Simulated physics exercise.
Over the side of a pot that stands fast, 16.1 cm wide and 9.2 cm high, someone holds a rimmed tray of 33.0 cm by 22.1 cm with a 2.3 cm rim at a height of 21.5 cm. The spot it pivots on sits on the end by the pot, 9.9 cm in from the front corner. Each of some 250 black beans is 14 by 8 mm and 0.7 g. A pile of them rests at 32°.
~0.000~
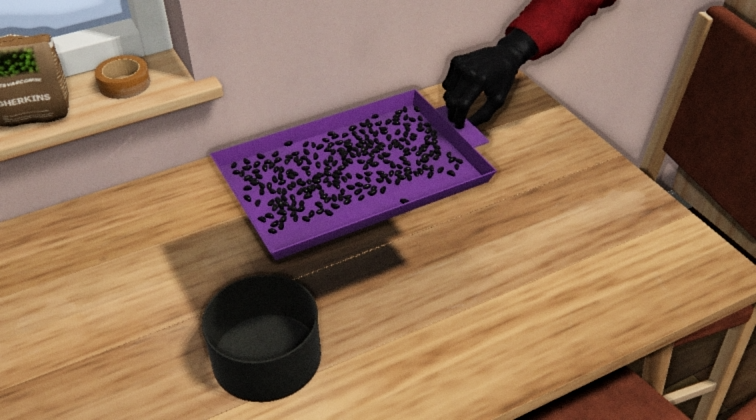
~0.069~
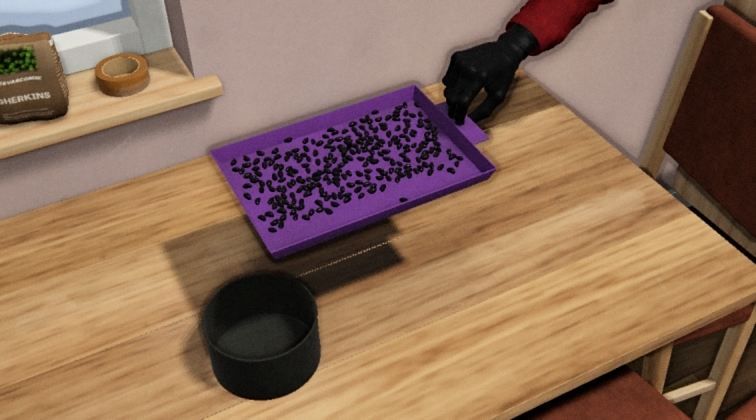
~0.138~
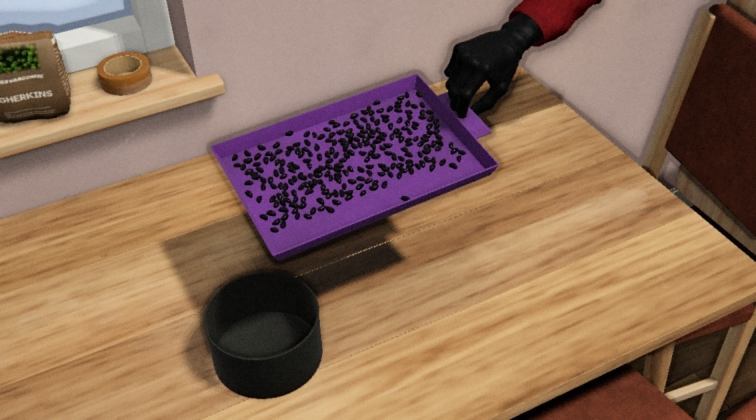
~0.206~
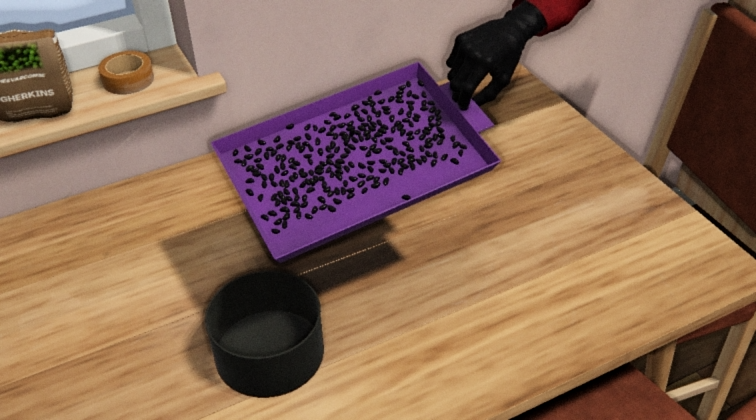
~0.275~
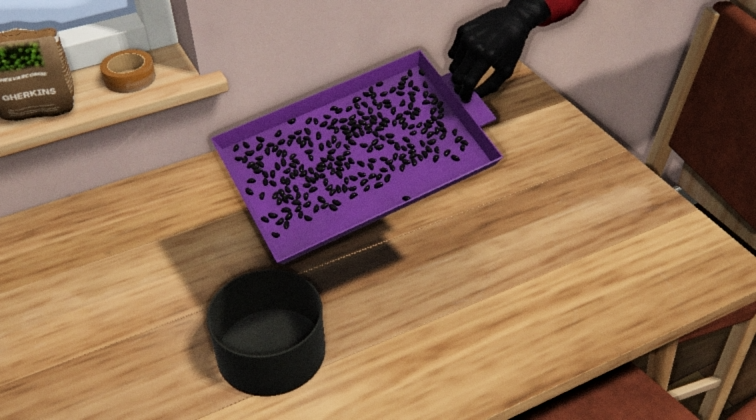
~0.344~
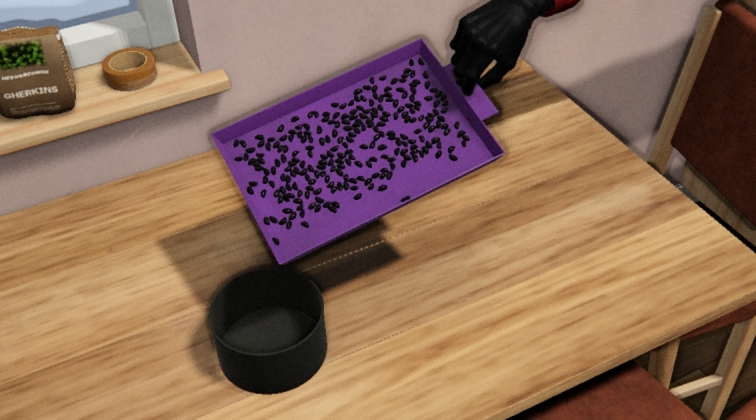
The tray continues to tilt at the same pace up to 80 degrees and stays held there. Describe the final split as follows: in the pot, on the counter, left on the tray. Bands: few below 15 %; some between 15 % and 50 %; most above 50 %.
Pot: Most; counter: Some; tray: Few.
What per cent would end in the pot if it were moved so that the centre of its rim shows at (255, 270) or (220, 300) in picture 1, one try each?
About 5 and 10 per cent.
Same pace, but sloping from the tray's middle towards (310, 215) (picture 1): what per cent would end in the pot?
Estimate: Some 95 per cent.
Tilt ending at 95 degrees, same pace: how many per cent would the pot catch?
Near 75 %, then.
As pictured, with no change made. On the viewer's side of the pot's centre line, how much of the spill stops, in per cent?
About 90 percent of the spill.
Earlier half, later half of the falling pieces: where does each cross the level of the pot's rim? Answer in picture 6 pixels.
(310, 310) or so first, later (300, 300).
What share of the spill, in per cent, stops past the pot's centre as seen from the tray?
That comes to roughly 0 percent.
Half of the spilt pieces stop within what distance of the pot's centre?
Some 14 cm, give or take.
Then, at 0.78 s, tilt 48 degrees; the tray holds 100 %, the pot 0 %.
Then, at 1.07 s, tilt 68 degrees; the tray holds 75 %, the pot 10 %.
After 1.46 s, tilt 80 degrees; the tray holds 15 %, the pot 55 %.
In the end, at 2.7 s, pot 75 %, counter 25 %, tray 0 %.
